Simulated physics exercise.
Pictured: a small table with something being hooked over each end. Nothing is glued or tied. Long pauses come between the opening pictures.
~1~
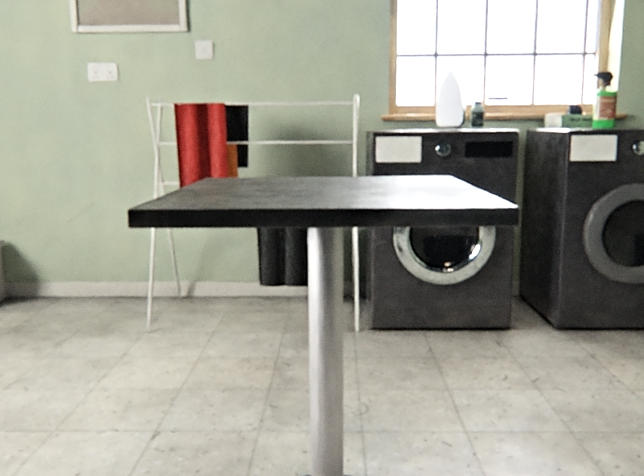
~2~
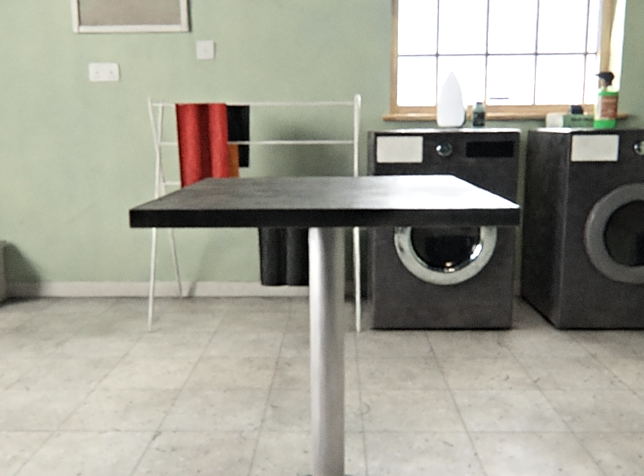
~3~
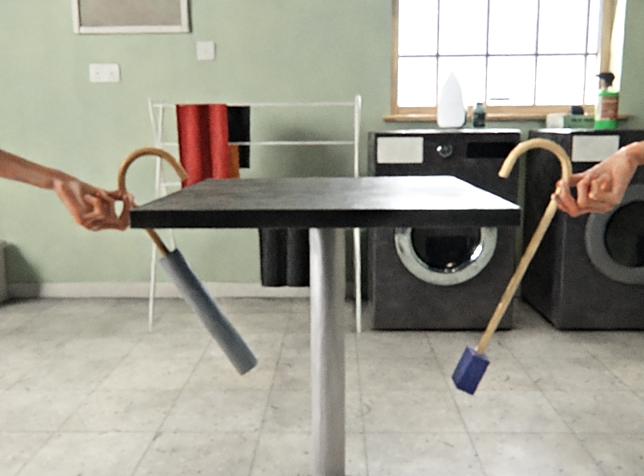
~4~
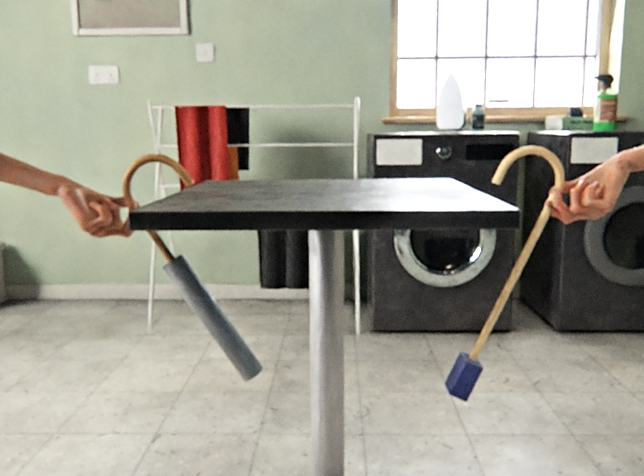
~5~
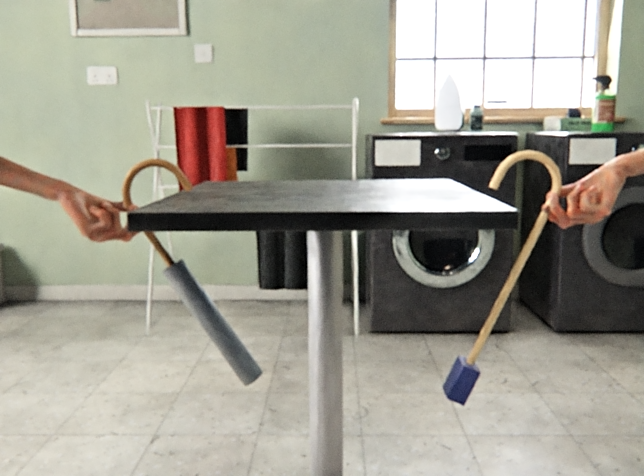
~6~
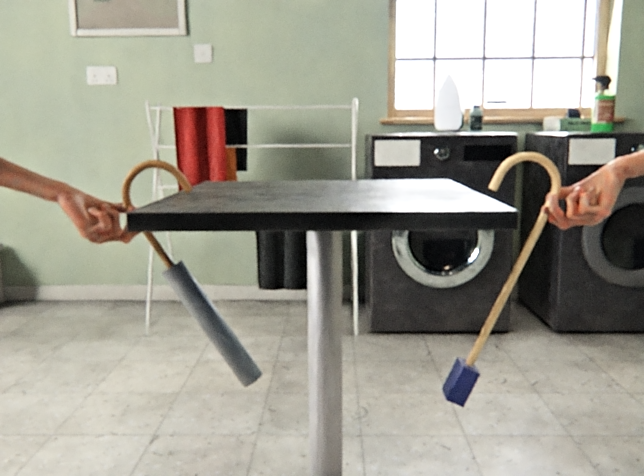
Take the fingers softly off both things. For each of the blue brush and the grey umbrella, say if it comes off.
One by one: The blue brush will come off; the grey umbrella will stay on.
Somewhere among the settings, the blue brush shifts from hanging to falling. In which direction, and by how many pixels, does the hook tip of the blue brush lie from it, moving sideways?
The flip comes at close to 16 pixels toward the left.
Then, 0.32 s past the last view, blue brush come down near (487, 420); grey umbrella at rest near (204, 272).
Then, 0.50 s past the last view, blue brush in the air near (542, 447); grey umbrella at rest near (203, 272).
Finally, the blue brush falls to the floor; the grey umbrella stays hooked on the edge, near (205, 272).
